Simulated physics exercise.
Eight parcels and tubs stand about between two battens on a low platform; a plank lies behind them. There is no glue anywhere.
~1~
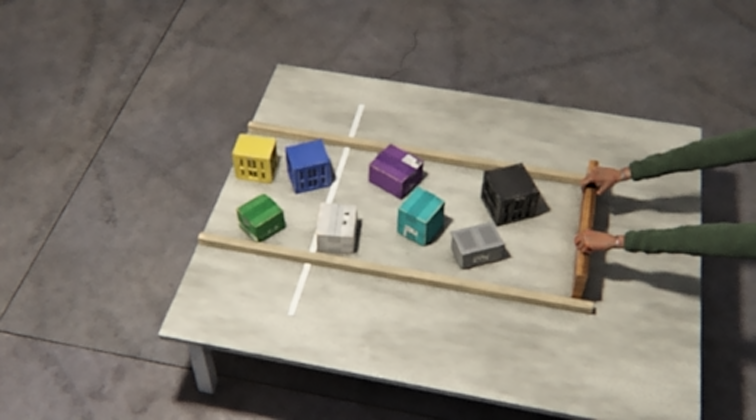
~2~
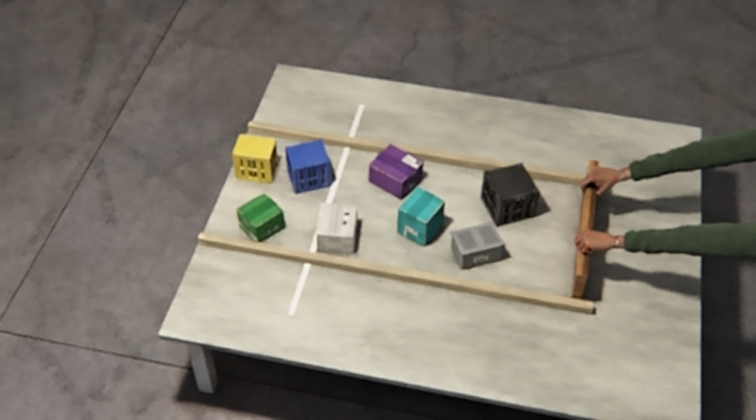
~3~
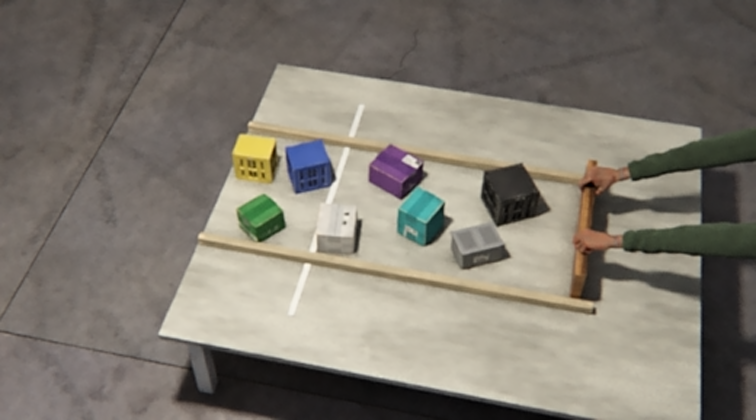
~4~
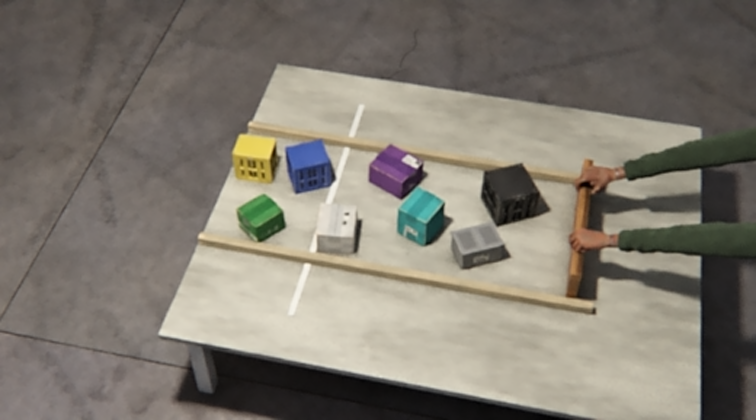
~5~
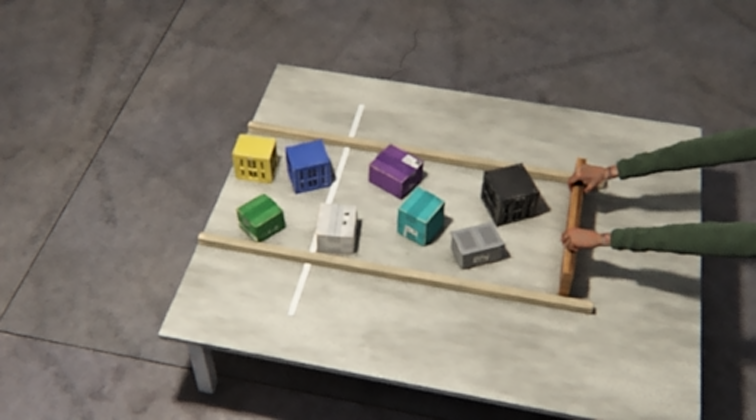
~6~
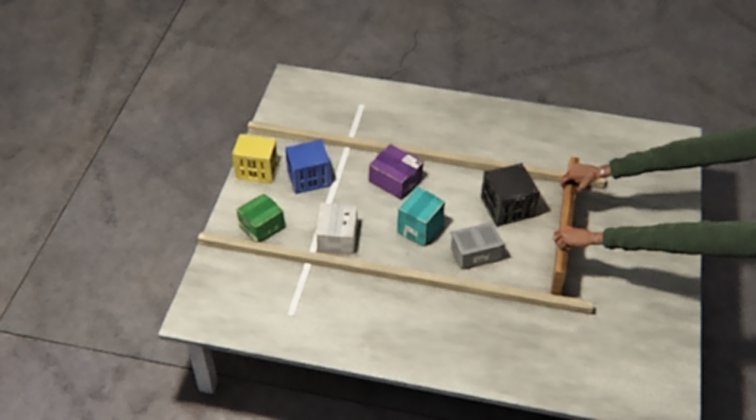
Eight coloured boxes and crates stand between two wooden battens on a pale, low table over a grey floor, seen from above at an angle. Yellow, blue and green ones sit left, white, purple and teal mid-table, black and grey further right, with a white tape line crossing beneath. Two green-sleeved arms hold a plank at right, at first almost still, then slide it slightly left; the boxes and camera stay still.
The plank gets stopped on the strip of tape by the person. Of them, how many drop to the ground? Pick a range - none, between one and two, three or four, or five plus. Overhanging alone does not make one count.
Range: Between one and two.
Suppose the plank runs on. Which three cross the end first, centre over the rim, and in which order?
Yellow crate, blue crate, green box.
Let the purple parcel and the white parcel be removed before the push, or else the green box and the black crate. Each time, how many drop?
Taking the two tries in turn, it comes to 0 and 0.
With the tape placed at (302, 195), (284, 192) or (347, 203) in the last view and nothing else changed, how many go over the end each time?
Going through them in order, you'd see 3, 4 and 1.
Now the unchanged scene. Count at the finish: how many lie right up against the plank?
It ends up touching 3.
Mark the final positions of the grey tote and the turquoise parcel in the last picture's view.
The grey tote comes to rest close to (291, 225), while the turquoise parcel rests close to (314, 183).
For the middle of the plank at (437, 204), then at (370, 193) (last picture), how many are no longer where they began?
By the first moment it's 4, by the second it's 8.
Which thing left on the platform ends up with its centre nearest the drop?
The blue crate winds up nearest.
Soon after, none off yet; yellow crate at rest near (256, 159); green box at rest near (261, 218); blue crate at rest near (308, 167).
In the end, the number that fall off is one or two; gone, yellow crate.
